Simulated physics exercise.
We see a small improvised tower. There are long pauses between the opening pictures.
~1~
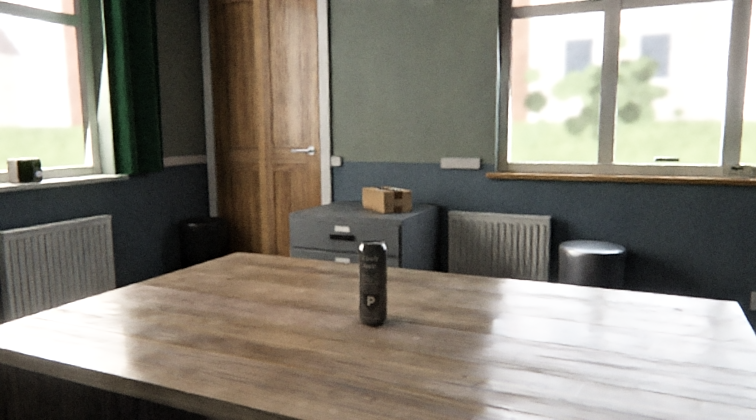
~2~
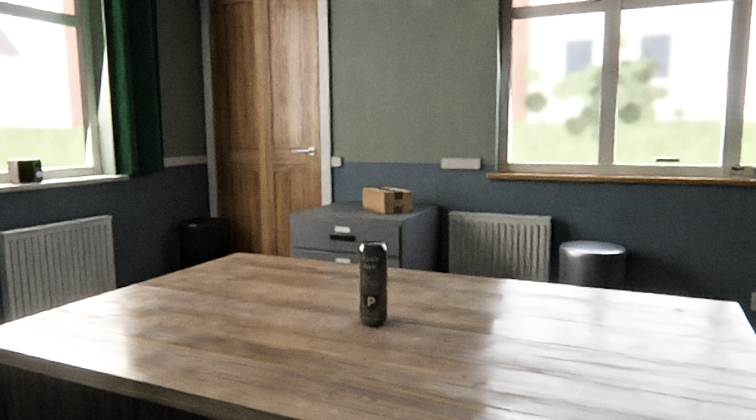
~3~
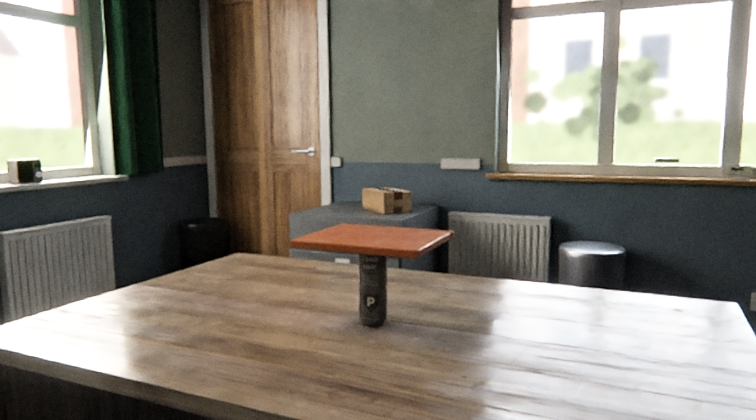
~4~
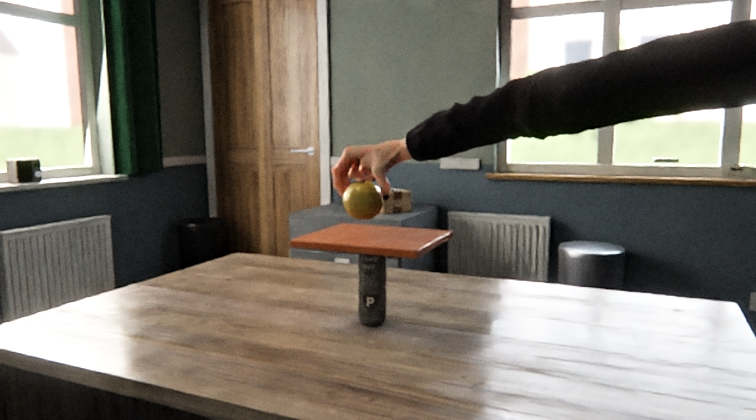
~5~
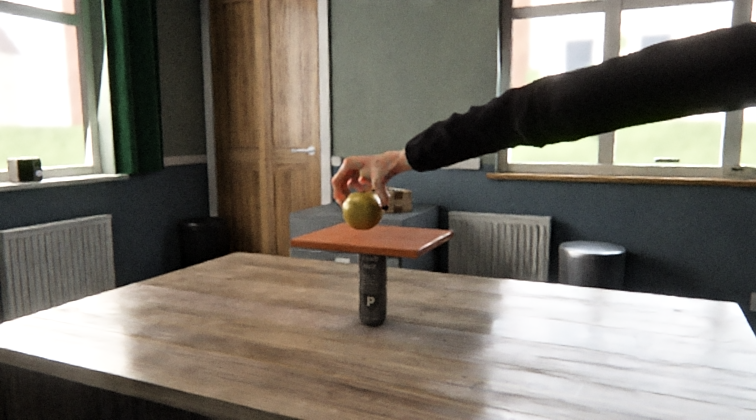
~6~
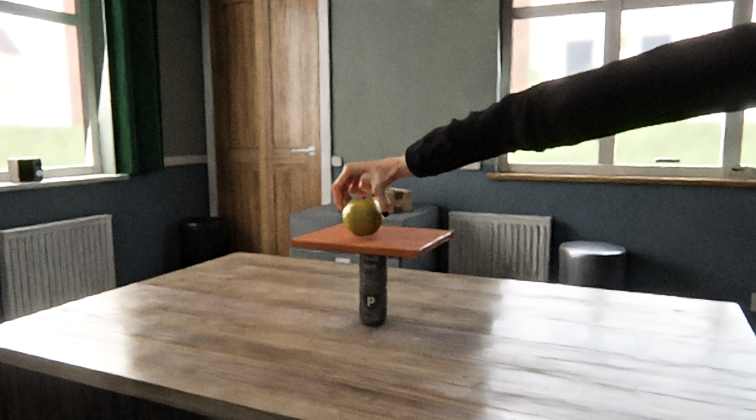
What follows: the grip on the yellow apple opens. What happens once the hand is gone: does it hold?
The stack stays up.
Then, 0.20 s after the last picture, nothing has stirred.
Then, 0.50 s after the last picture, yellow apple resting near (363, 217).
At rest, all 3 in place. Seen from the same camera at the end, yellow apple near (363, 217). The stack keeps its balance.
